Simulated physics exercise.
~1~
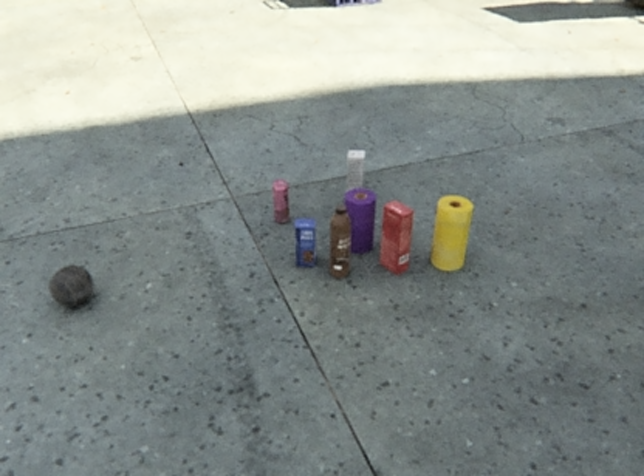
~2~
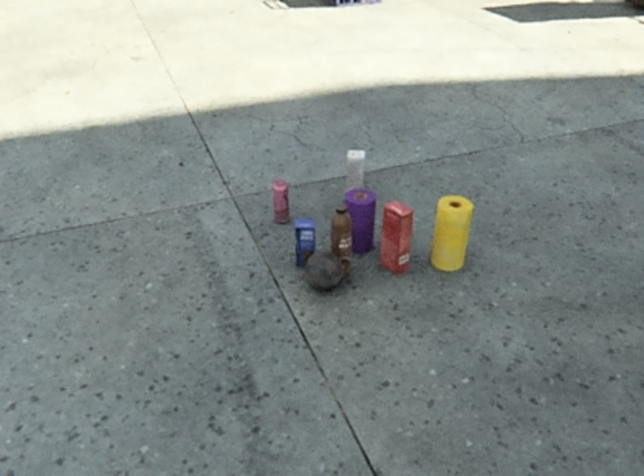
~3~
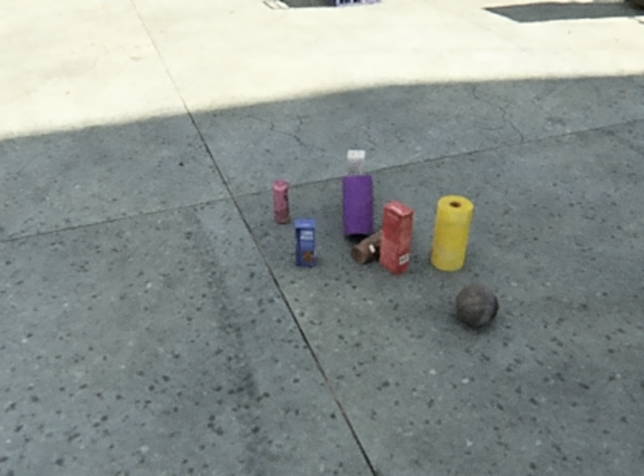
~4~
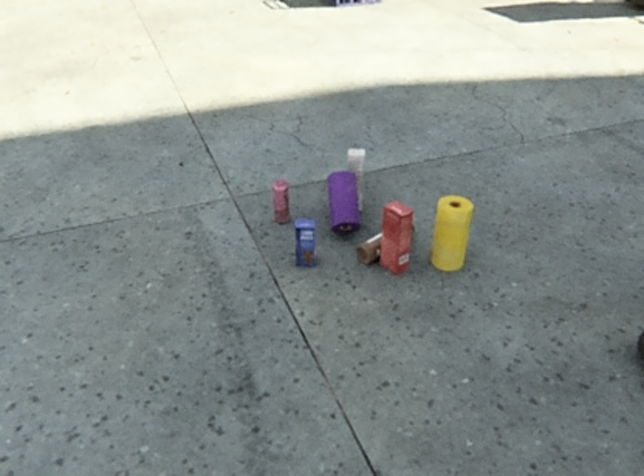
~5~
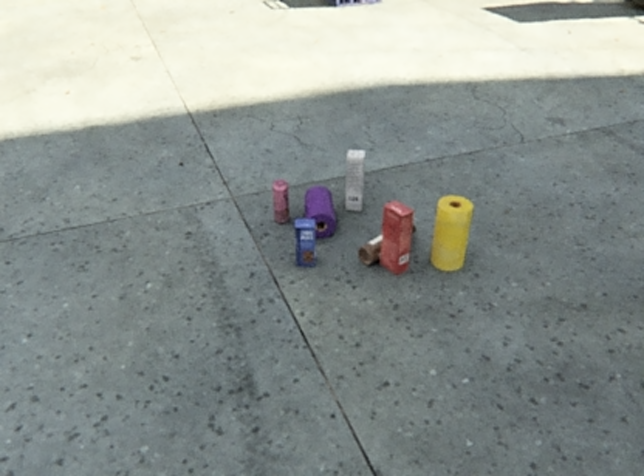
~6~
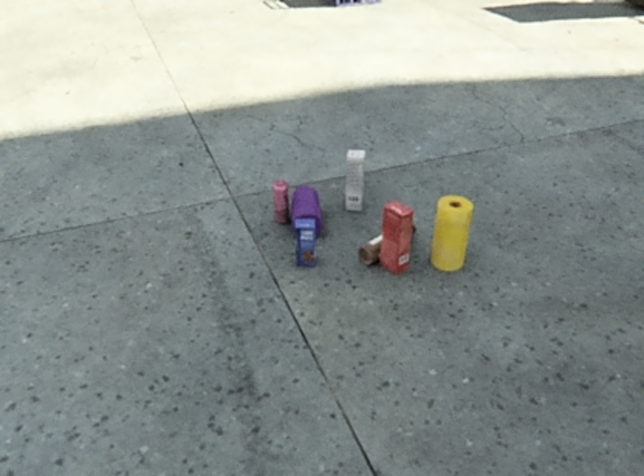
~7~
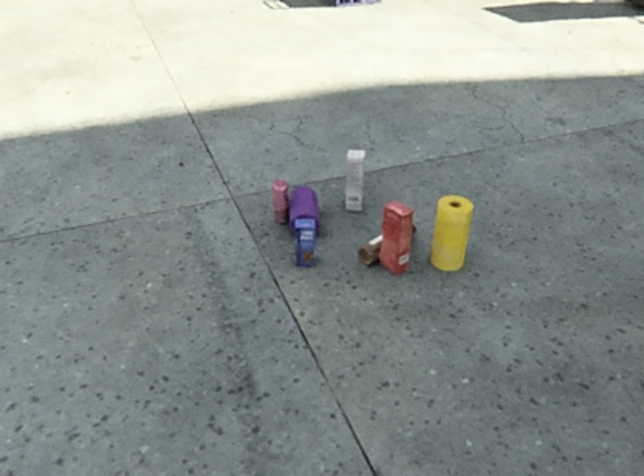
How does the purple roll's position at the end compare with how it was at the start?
At the start the purple roll stands upright, but by the end it lies on its side near the blue carton.
A black ball rolls right past several items, and a brown bottle and purple roll topple.
